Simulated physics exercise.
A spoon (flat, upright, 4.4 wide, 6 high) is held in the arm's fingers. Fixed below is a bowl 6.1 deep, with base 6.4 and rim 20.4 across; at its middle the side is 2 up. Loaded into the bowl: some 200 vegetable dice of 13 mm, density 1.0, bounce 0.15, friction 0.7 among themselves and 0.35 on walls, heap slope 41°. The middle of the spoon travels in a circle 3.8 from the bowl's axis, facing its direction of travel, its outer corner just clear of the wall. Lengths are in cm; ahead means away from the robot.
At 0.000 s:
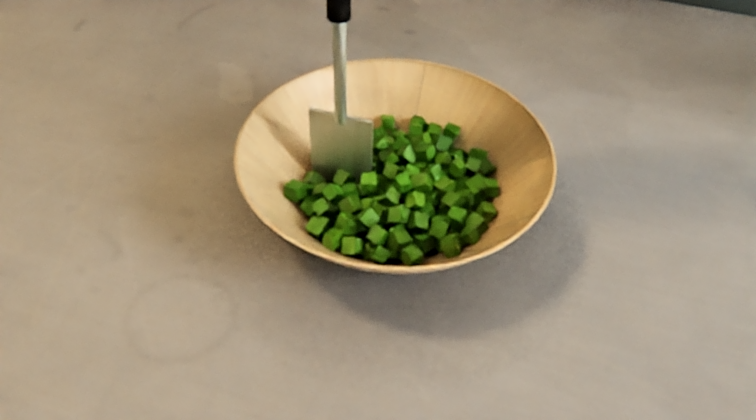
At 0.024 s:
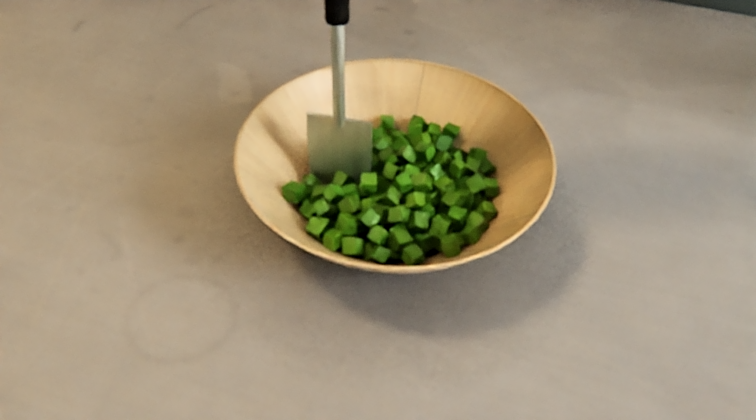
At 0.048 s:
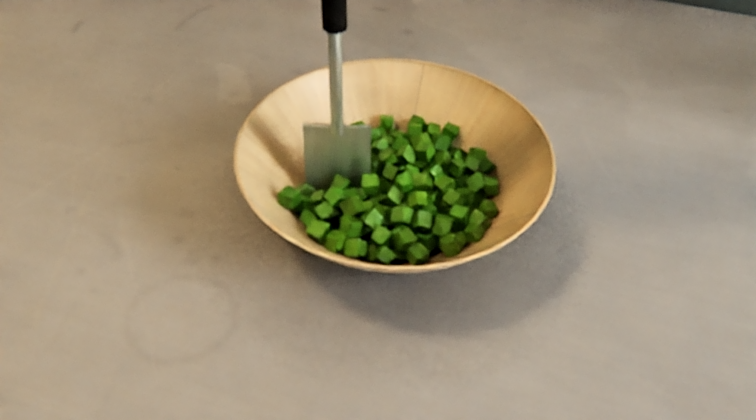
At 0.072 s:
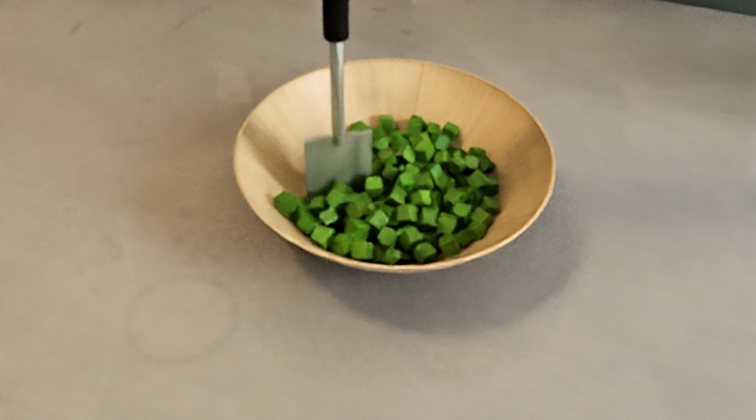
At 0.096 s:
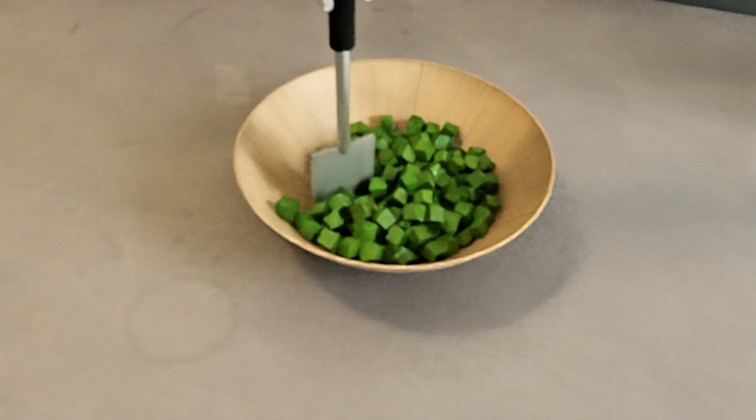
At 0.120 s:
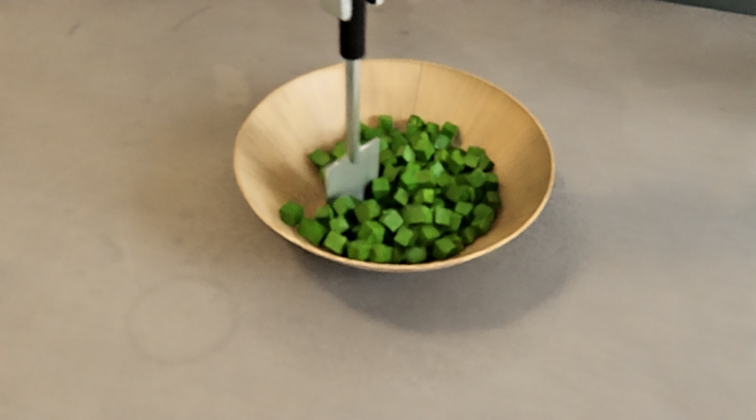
On a grey countertop, a metal spatula with a black handle slowly pushing through green cubes along a wooden bowl's left side.
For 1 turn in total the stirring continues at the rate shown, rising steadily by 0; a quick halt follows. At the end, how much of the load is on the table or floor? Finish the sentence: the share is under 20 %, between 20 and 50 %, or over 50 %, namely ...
The share is under 20 %.
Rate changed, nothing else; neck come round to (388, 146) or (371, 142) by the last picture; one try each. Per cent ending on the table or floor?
First try: Around 25 %; second try: Around 10 %.
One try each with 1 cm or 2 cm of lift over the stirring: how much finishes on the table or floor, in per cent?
5 and 5 %.
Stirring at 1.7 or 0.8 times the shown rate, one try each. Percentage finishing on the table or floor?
First try close to 30, second close to 5, in per cent.
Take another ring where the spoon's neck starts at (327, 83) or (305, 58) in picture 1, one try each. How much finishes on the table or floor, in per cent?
Near 15 and 5 in a hundred, one try each.
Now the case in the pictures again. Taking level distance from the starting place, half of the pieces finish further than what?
About 8 centimetres.
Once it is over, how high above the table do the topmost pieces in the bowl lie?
Height: Roughly 7.0 cm.
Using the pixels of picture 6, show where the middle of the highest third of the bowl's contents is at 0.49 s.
Around (357, 96).
After 0.31 s, 176° round, highest piece 7 above the table; 204 in the bowl.
After 0.49 s, 290° round, highest piece 8 above the table; 197 in the bowl, 3 on the table or floor, 4 in flight or on the tool.
After 0.79 s, 0° round, highest piece 7 above the table; 190 in the bowl, 14 on the table or floor.
After 1.49 s, 0° round, highest piece 7 above the table; 190 in the bowl, 14 on the table or floor.
At rest, 190 in the bowl, 14 on the table or floor. That is 7 % on the table or floor.
